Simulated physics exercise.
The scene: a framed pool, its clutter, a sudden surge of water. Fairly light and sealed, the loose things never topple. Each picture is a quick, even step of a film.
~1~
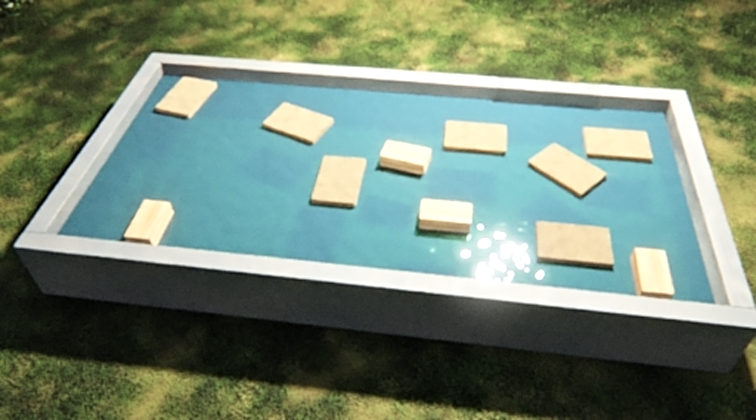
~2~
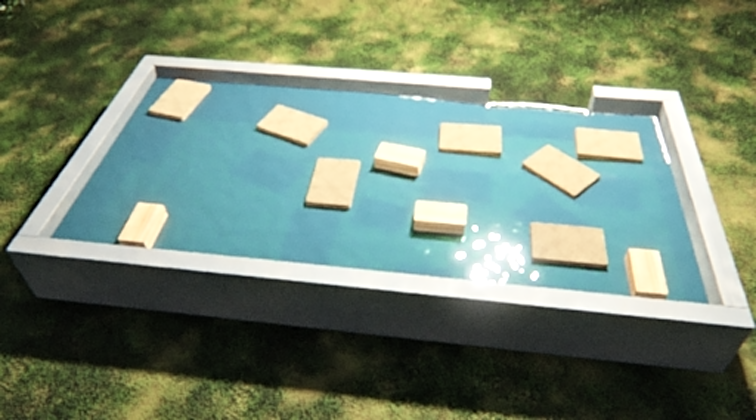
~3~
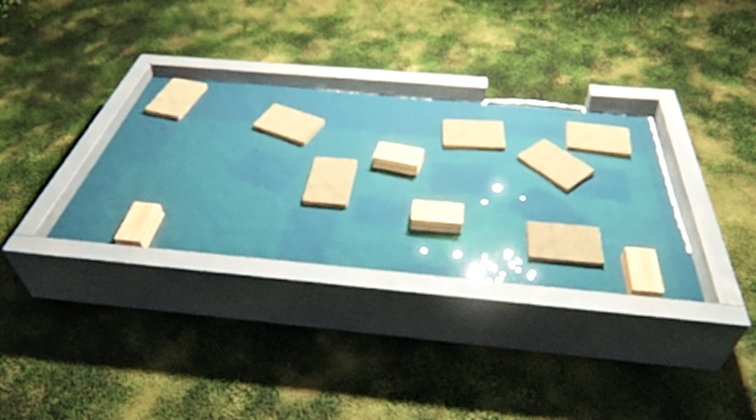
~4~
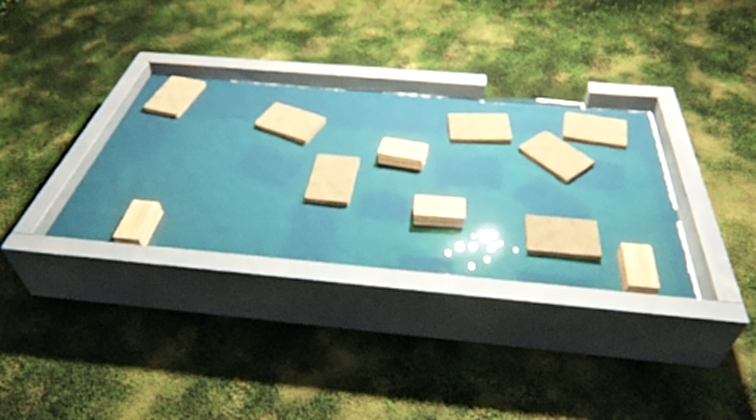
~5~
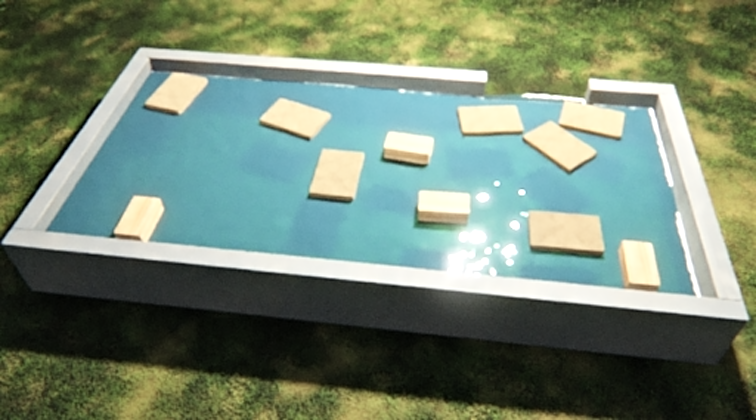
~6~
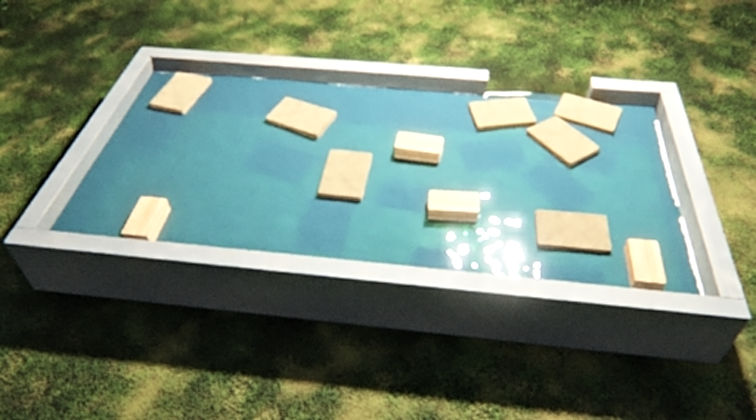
To begin with, tan rectangular blocks float scattered across a walled pool of blue water on grass. A gap then opens in the far wall toward the right, and the blocks nearby drift slowly closer to it, bunching together, while the others shift only slightly.
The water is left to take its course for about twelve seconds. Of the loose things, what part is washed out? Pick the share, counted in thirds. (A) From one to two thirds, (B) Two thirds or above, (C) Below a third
The answer is A.
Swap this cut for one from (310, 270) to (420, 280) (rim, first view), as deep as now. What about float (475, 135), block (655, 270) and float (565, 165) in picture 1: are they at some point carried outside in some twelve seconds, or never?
Object by object: Never exits, never exits, never exits.
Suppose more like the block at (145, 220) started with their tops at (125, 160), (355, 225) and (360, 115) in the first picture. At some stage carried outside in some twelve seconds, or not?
As listed: Still in, left behind, washed out.
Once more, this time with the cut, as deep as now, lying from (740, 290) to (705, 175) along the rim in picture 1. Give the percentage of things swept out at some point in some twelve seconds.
50 %.
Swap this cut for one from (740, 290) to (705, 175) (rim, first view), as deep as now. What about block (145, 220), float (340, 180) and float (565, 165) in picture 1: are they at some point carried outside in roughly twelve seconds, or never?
Taken in that order, the answers are not lost, not lost, swept away.
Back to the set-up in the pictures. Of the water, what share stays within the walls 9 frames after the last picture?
Roughly 82 percent.
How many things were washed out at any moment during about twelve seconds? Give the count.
4 in all.
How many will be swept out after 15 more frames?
It comes to 3.
A moment on, 0 of 11 are out; 11 afloat.
Next, 3 of 11 are out; 8 afloat.
Later, 3 of 11 are out; 8 afloat.
In the end, 4 of 11 are out; 7 afloat.
